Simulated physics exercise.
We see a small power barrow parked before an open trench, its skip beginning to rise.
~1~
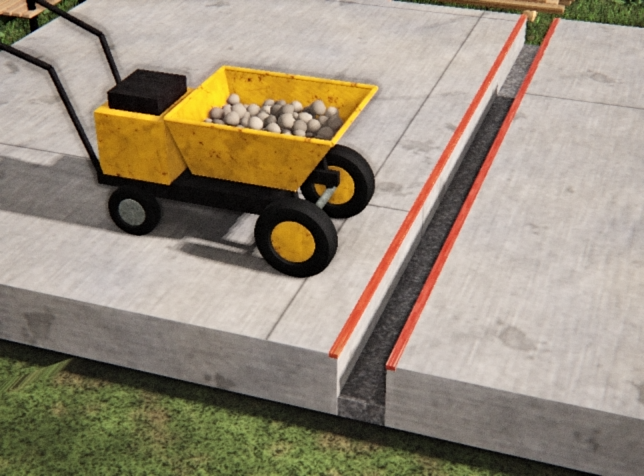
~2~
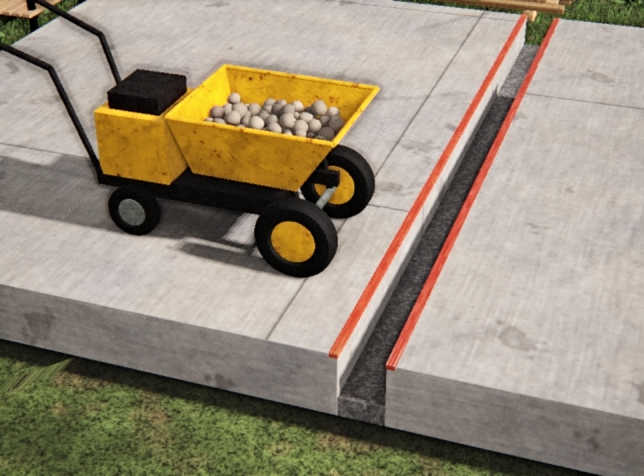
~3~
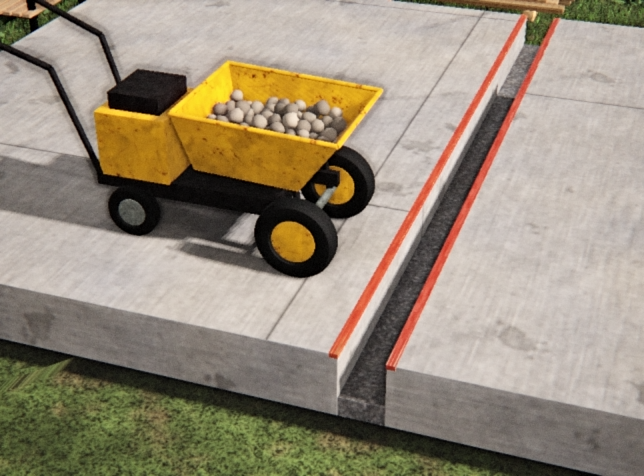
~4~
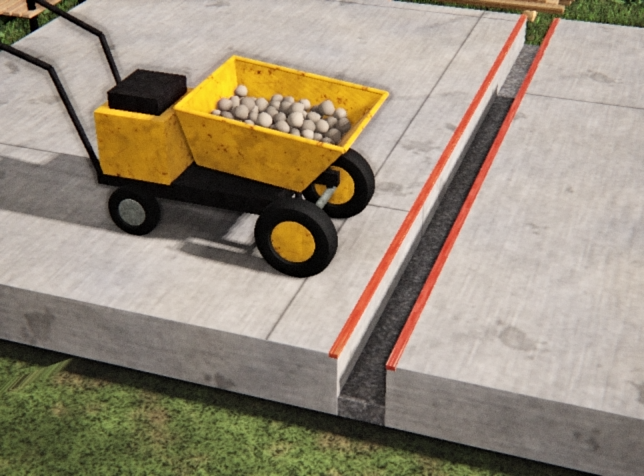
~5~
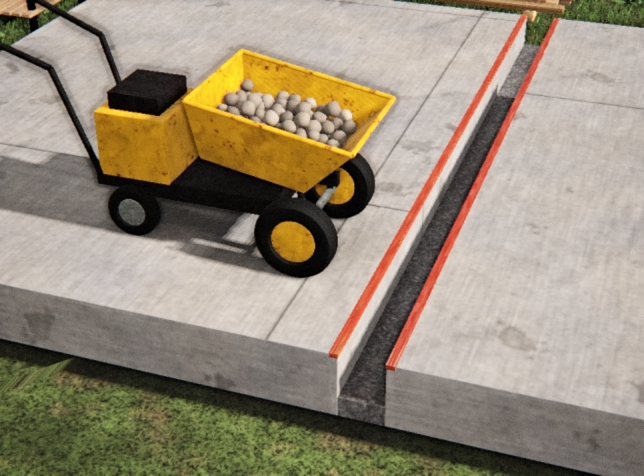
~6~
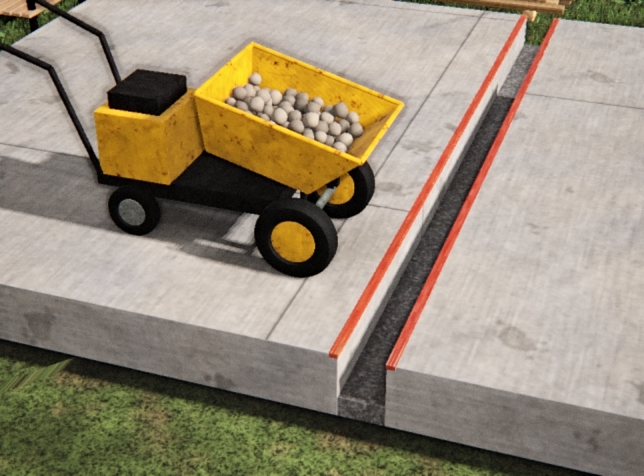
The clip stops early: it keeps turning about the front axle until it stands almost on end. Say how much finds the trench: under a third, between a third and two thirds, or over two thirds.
The trench ends with under a third of it.
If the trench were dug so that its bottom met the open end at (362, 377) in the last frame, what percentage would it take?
Close to 20 per cent.
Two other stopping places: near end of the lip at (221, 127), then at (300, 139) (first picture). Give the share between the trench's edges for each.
In turn 20 and 70 in a hundred.
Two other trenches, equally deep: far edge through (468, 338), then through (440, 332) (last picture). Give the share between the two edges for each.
In turn 100 and 70 in a hundred.
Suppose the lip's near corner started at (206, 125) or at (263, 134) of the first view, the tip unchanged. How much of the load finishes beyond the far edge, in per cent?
The first gives 0 %, the second 0 %.
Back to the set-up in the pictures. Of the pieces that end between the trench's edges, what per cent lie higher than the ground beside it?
Some 20 per cent.
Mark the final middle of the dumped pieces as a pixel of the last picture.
Near (470, 262).
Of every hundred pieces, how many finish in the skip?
Some 10 per cent.
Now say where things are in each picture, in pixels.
Lip of the skip near (332, 144), level; top of the load near (262, 121), river pebbles; first edge of the trench near (355, 315); far edge near (410, 326), the trench under half as wide as the skip, and about as deep as wide, in the first picture.
Lip of the skip near (333, 145), level; top of the load near (263, 120), in the second picture.
Lip of the skip near (337, 147), tipped barely; top of the load near (266, 119), in the third picture.
Lip of the skip near (343, 151), tipped a little; top of the load near (254, 119), in the fourth picture.
Lip of the skip near (351, 156), tipped a little; top of the load near (260, 116), in the fifth picture.
Lip of the skip near (361, 163), tipped clearly; top of the load near (267, 112); first edge of the trench near (355, 315); far edge near (410, 326), in the sixth picture.
Shortly afterwards, skip tipped steeply; the whole lot in the skip.
Next, skip tipped steeply; the bulk in the skip; only a few in or heaped over the trench; a little beyond it.
Some moments later, skip tipped right over; near a quarter in the skip; a little in or heaped over the trench; near two thirds beyond it.
In the end, skip tipped right over; a little in the skip; a little in or heaped over the trench; the bulk beyond it.
